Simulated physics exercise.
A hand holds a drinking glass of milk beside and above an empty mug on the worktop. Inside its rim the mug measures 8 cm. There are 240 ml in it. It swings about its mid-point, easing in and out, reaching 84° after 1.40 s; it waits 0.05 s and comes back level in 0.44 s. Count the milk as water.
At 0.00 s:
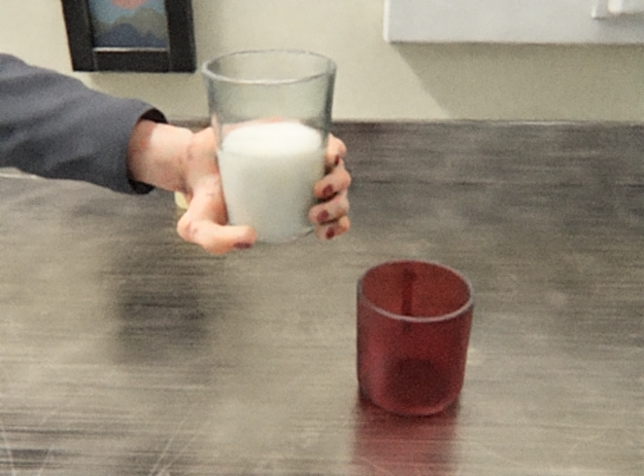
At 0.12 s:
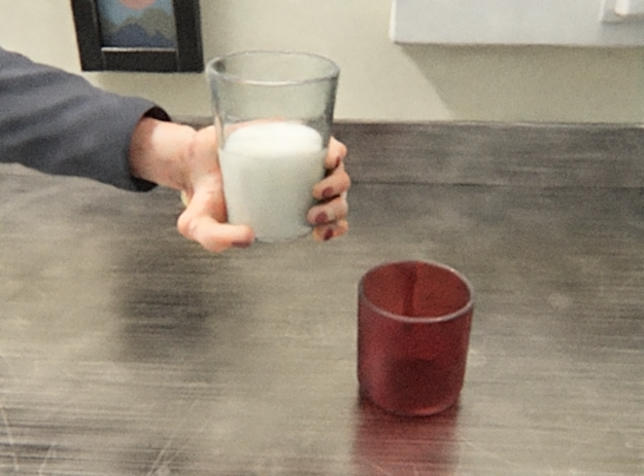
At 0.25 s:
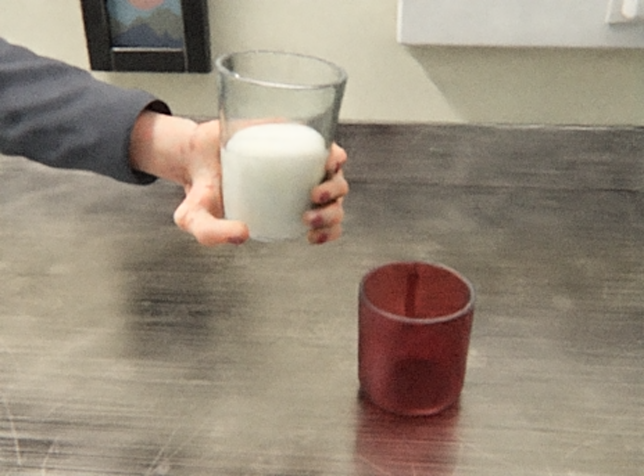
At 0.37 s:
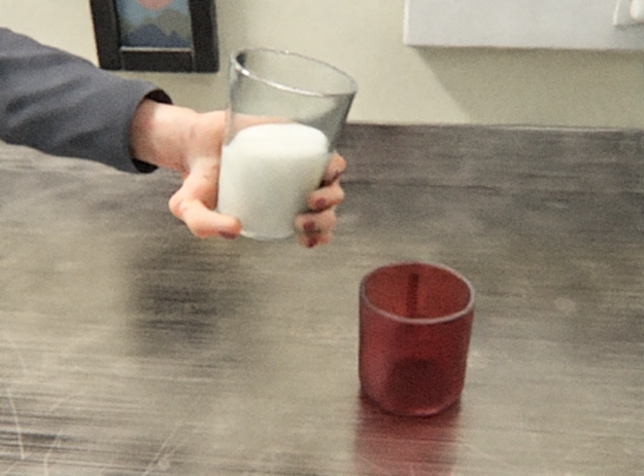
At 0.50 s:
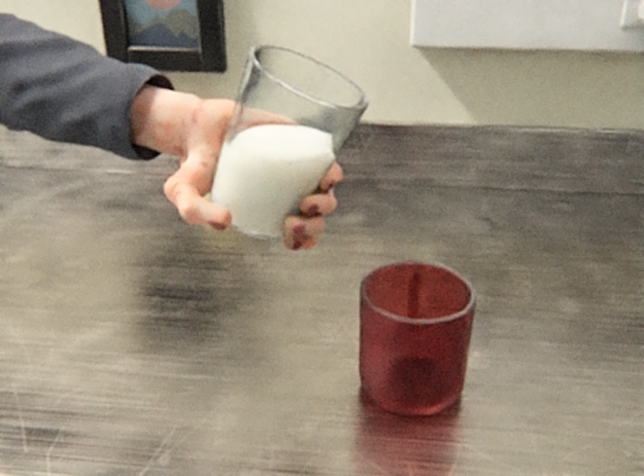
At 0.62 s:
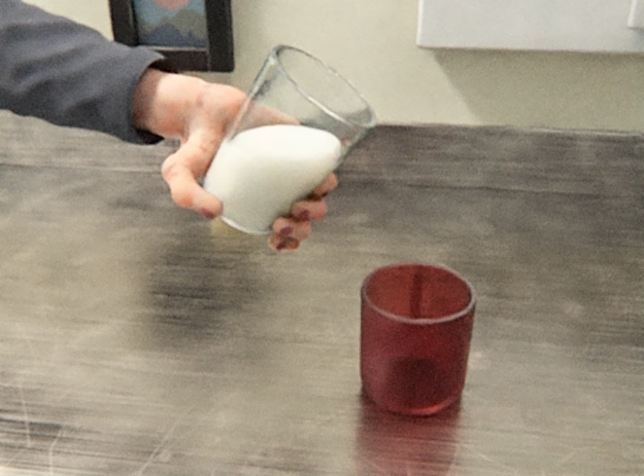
On a scratched grey metallic worktop against a pale wall, seen from slightly above, the view drifts very slightly to the left. A hand with dark nails, in a dark grey sleeve, reaches in from the left holding a clear glass partly filled with white milk, above and left of an empty red mug. The hand holds the glass nearly upright, then tilts it steadily rightward, the milk shifting inside.
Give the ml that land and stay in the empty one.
The mug gets roughly 170 ml.
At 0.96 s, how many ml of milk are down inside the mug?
About 0 ml.
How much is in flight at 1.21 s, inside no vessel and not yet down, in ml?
Close to 40 ml.
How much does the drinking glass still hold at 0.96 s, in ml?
Some 240 ml.
Then, 0.96 s in, the tilt is 65° and the mug has 0 ml, the drinking glass 240 ml, and 0 ml is on the worktop.
Then, 1.21 s in, the tilt is 80° and the mug has 25 ml, the drinking glass 180 ml, and 0 ml is on the worktop.
Then, 1.47 s in, the tilt is 83° and the mug has 115 ml, the drinking glass 95 ml, and 0 ml is on the worktop.
Then, 1.76 s in, the tilt is 17° and the mug has 165 ml, the drinking glass 75 ml, and 5 ml is on the worktop.
Finally, the mug has 165 ml, the drinking glass 75 ml, and 5 ml is on the worktop.
